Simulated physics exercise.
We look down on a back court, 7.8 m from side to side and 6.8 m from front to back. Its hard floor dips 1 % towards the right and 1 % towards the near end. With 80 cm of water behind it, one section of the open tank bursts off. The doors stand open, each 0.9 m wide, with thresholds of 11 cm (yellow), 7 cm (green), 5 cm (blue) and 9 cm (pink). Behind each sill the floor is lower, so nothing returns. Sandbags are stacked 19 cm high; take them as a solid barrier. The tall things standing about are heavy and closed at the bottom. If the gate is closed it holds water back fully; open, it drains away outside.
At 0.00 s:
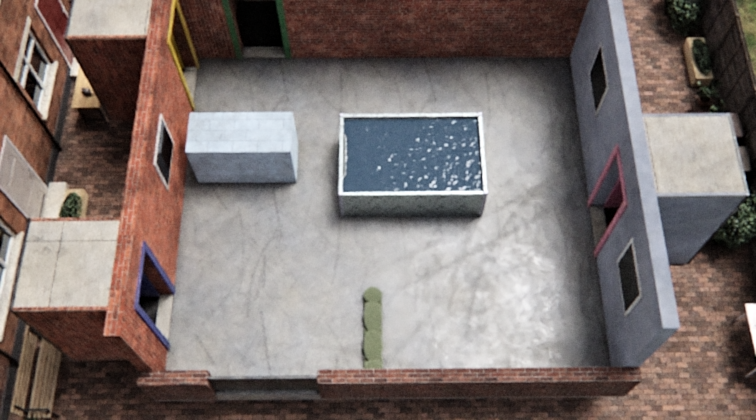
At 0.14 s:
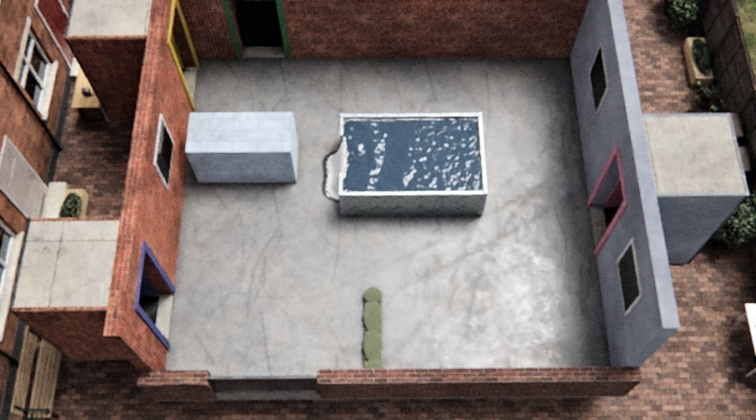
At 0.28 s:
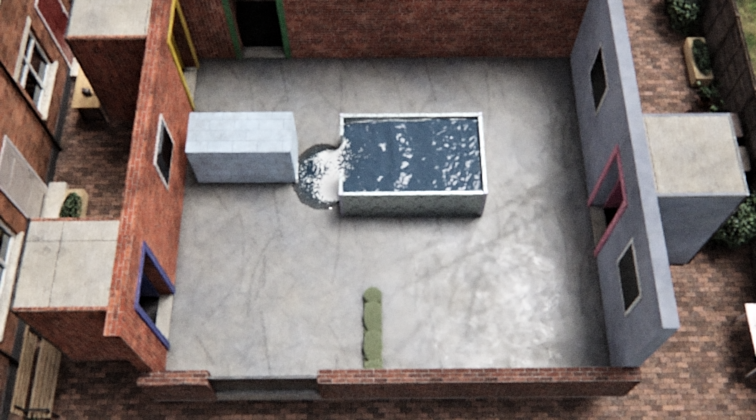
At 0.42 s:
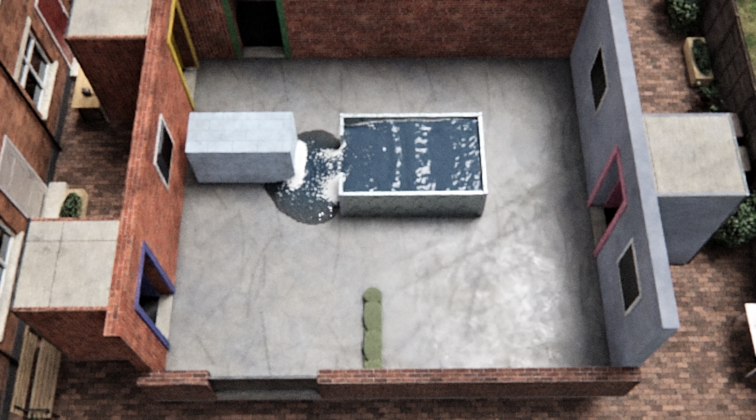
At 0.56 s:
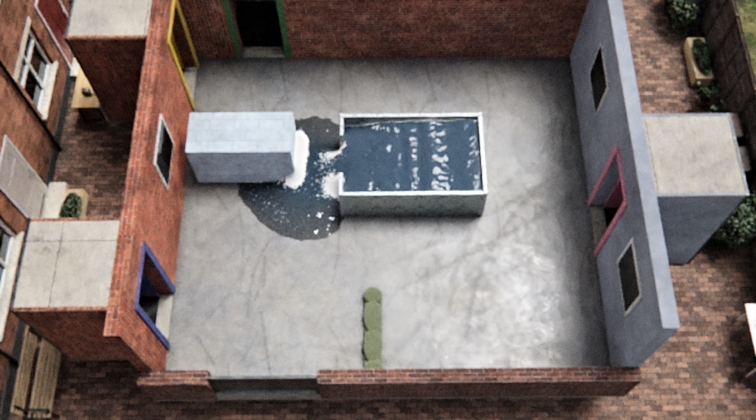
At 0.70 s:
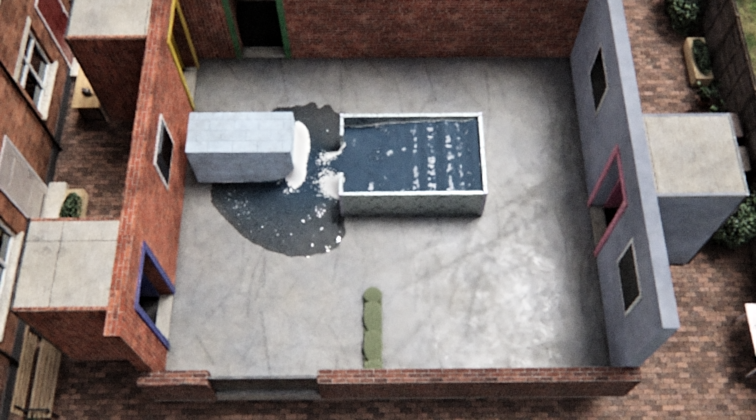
Water bursts from the left side of an open tank and spreads around a pale block.
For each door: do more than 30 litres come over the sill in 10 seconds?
Door by door: At the yellow door it keeps below the limit; at the green door it goes over the limit; at the blue door it passes the limit; at the pink door it stays under the limit.
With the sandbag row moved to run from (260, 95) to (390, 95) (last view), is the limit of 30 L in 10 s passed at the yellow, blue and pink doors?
Against that limit: Yellow below, blue above, pink not over.
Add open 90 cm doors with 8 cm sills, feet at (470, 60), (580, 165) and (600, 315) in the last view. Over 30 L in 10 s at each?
In turn: Under, under, under.
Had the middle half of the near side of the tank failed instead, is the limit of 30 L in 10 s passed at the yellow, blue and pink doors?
Against that limit: Yellow below, blue above, pink not over.
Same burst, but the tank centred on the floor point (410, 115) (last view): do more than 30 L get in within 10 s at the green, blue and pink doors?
Then: Green over, blue under, pink not over.
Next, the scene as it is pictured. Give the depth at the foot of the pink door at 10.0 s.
Roughly 5.0 cm deep.
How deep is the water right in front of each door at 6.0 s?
In cm: Yellow 7, green 7, blue 13, pink 1.
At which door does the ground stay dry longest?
It is the pink one.
After 1.4 s water covers 25 % of the floor and is deepest (55 cm) near (299, 169); yellow door not reached, green door 2 cm at the sill, 0 L in, blue door not reached, pink door not reached.
After 2.2 s water covers 40 % of the floor and is deepest (47 cm) near (299, 169); yellow door 2 cm at the sill, 0 L in, green door 14 cm at the sill, 18 L in, blue door 12 cm at the sill, 11 L in, pink door not reached.
After 3.5 s water covers 45 % of the floor and is deepest (30 cm) near (308, 169); yellow door 10 cm at the sill, 0 L in, green door 11 cm at the sill, 51 L in, blue door 11 cm at the sill, 41 L in, pink door not reached.
After 6.0 s water covers 70 % of the floor and is deepest (22 cm) near (363, 370); yellow door 7 cm at the sill, 2 L in, green door 7 cm at the sill, 71 L in, blue door 13 cm at the sill, 111 L in, pink door 1 cm at the sill, 0 L in.
After 10.0 s water covers 90 % of the floor and is deepest (13 cm) near (165, 381); yellow door 5 cm at the sill, 3 L in, green door 4 cm at the sill, 74 L in, blue door 7 cm at the sill, 177 L in, pink door 5 cm at the sill, 0 L in.
